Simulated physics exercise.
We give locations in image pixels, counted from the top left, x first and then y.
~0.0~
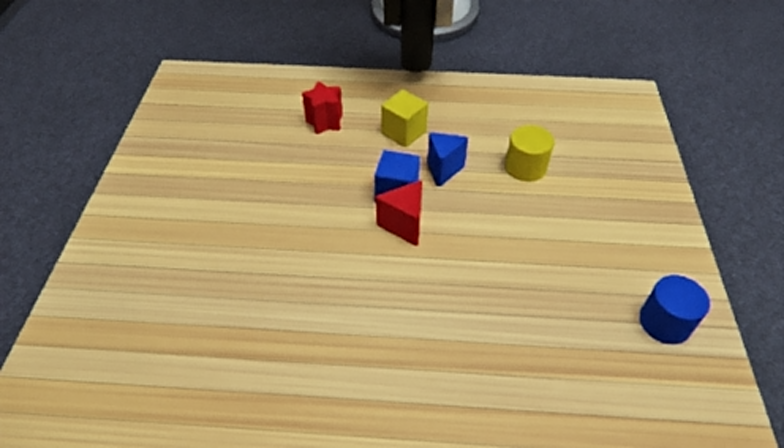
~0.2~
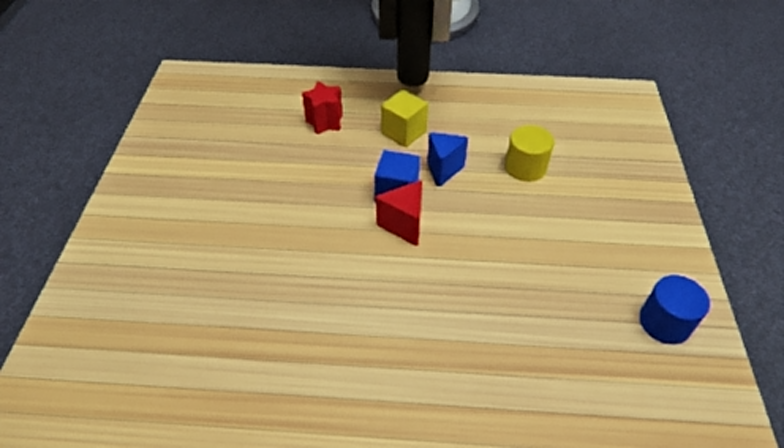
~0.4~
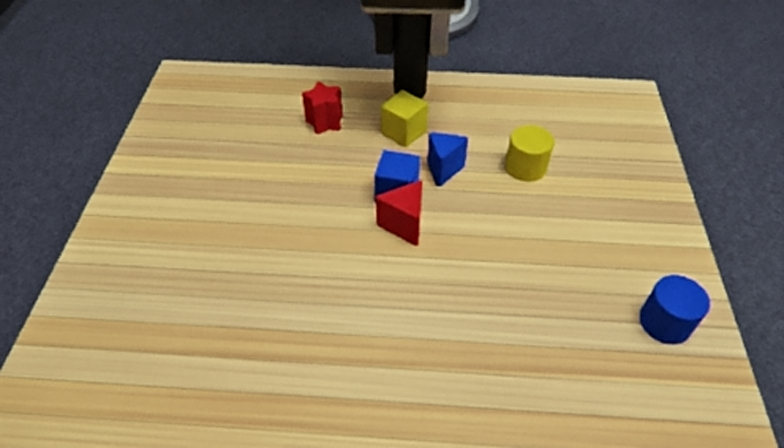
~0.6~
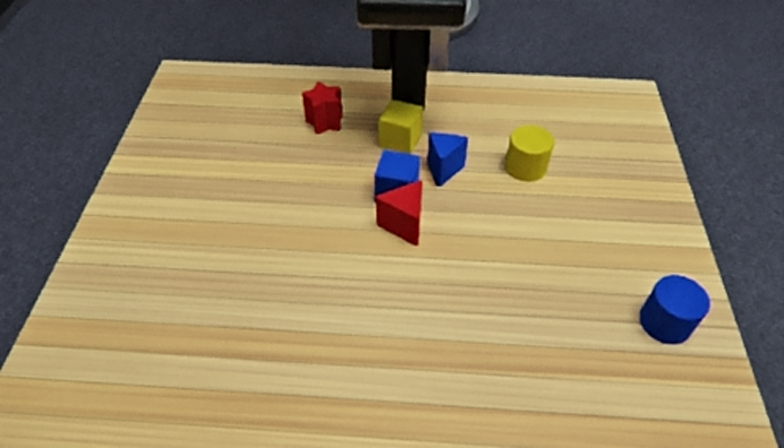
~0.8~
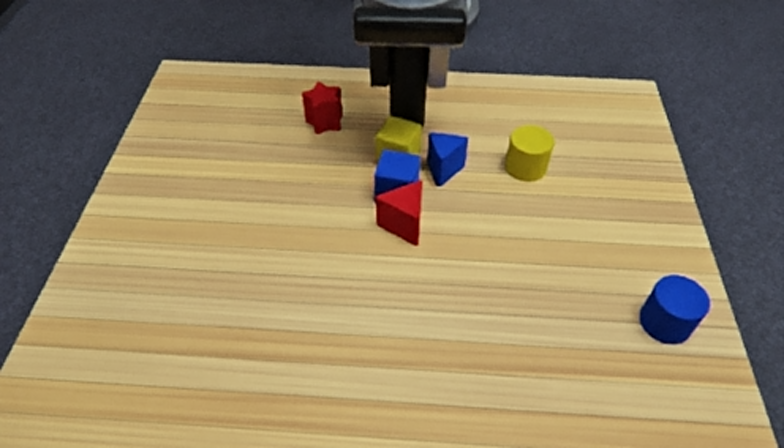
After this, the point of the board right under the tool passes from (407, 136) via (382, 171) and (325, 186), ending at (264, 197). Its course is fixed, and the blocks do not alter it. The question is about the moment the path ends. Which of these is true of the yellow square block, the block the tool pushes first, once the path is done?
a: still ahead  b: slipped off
I choose b.
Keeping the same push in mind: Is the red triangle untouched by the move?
I'd say no.
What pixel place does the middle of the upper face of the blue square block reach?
Its top middle: (395, 201).
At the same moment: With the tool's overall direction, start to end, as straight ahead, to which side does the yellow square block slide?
Answer: Leftward.
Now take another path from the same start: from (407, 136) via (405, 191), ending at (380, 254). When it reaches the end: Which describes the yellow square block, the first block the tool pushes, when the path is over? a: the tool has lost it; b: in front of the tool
I choose b.
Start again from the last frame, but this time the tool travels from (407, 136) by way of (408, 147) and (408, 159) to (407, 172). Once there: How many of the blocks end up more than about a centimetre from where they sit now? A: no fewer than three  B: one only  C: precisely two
A.
On the path given first. One third of the way, tool at (381, 160); blue square block at (398, 196), turned 20° anticlockwise; yellow square block at (380, 169), turned 35° anticlockwise; red triangle at (412, 223), turned 15° clockwise.
Two thirds of the way, tool at (323, 175); blue square block at (395, 201), turned 35° anticlockwise; yellow square block at (370, 177), turned 45° anticlockwise; red triangle at (413, 227).
At the end, tool at (261, 185); blue square block at (395, 201), turned 35° anticlockwise; yellow square block at (370, 177), turned 45° anticlockwise; red triangle at (413, 227); blue triangle unmoved.
